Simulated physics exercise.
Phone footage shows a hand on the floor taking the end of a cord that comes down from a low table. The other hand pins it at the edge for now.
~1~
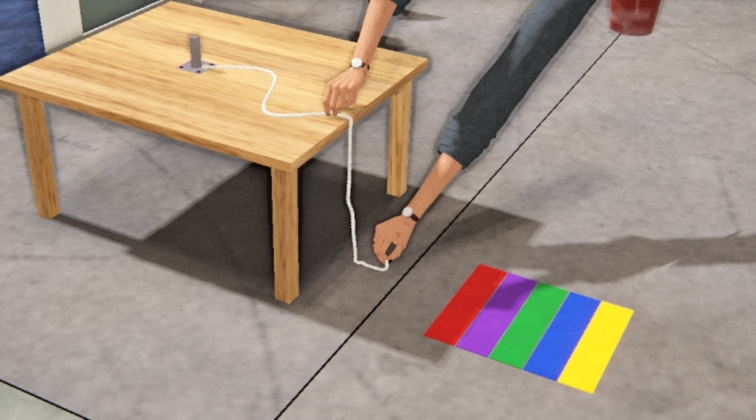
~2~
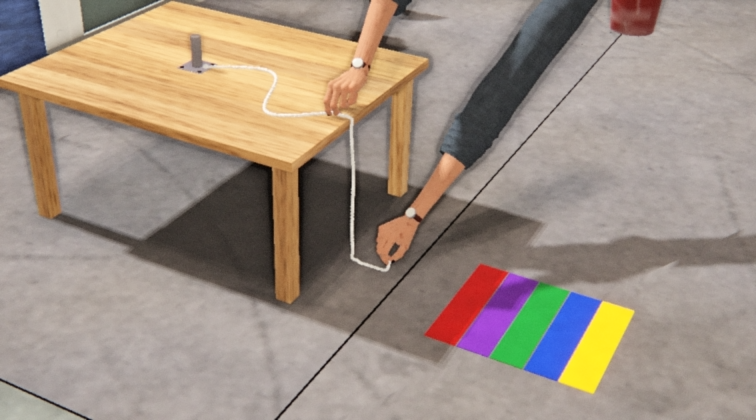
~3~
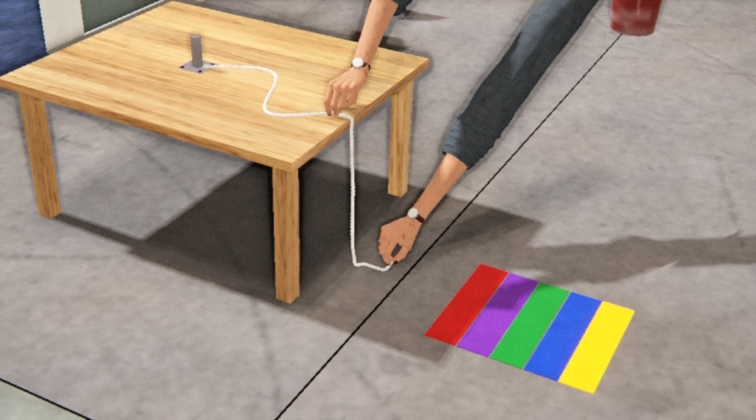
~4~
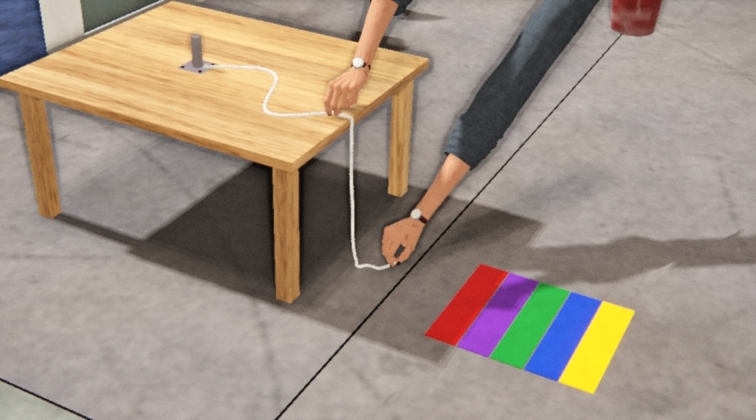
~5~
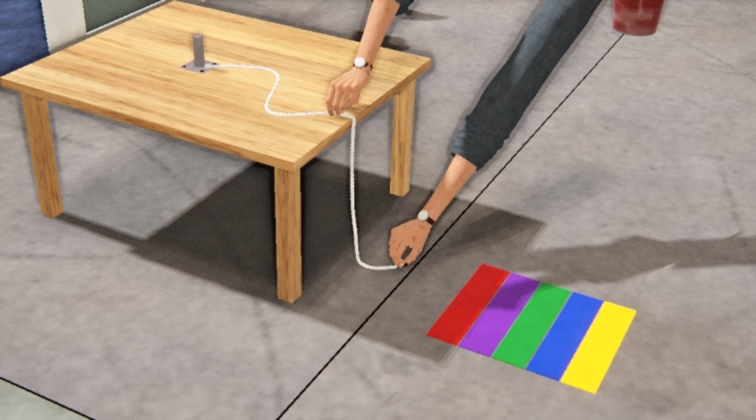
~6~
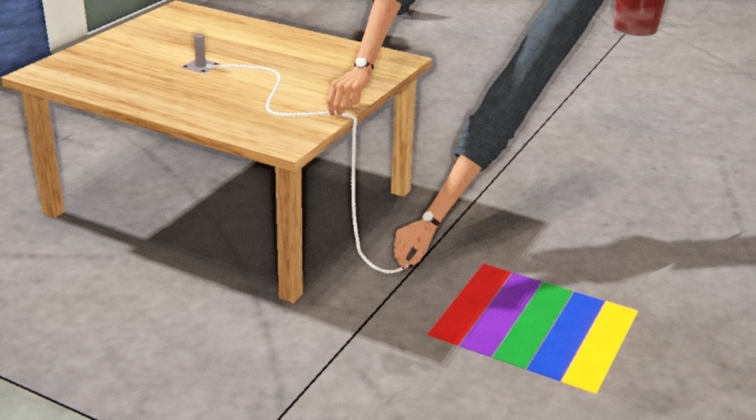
A person's two hands, in dark sleeves and wristwatches, work at a low wooden table on a grey concrete floor, seen from above at an angle. A white cord runs from a small grey post across the tabletop, under one hand at the edge, and down to the other, right of which lie red, purple, green, blue and yellow stripes. The lower hand slides the cord's end slightly rightward while the upper hand stays put.
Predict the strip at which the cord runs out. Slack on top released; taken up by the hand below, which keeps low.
I would say the blue strip.
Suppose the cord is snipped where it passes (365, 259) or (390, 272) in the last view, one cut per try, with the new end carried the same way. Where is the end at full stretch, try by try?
It ends up at (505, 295) the first time and at (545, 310) the second.
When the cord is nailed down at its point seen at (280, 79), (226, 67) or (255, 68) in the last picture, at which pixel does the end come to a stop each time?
First try near (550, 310), second near (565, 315), third near (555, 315).
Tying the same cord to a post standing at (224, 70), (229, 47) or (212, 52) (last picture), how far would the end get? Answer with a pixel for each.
(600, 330), (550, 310) and (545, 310), in that order.
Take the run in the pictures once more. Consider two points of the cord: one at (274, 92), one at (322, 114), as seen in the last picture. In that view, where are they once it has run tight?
The first lands at (304, 98), while the second lands at (384, 140).
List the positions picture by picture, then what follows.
The first frame shows end (386, 261); red (449, 326); purple (481, 337); green (514, 348); blue (548, 360); yellow (583, 372).
The second frame shows end (389, 261); cord through (236, 68) (275, 84) (274, 115) (347, 117) (353, 184) (352, 247).
The third frame shows end (392, 262).
The fourth frame shows end (395, 263); cord through (236, 68) (275, 84) (274, 115) (347, 117) (351, 183) (353, 247).
The fifth frame shows end (402, 265).
The sixth frame shows end (407, 266); cord through (239, 67) (278, 84) (277, 114) (350, 117) (353, 183) (358, 246).
Early on, end near (509, 298); over purple.
Midway, end near (546, 310); over green.
At the end of the slack, end near (570, 318); over blue. Over blue.
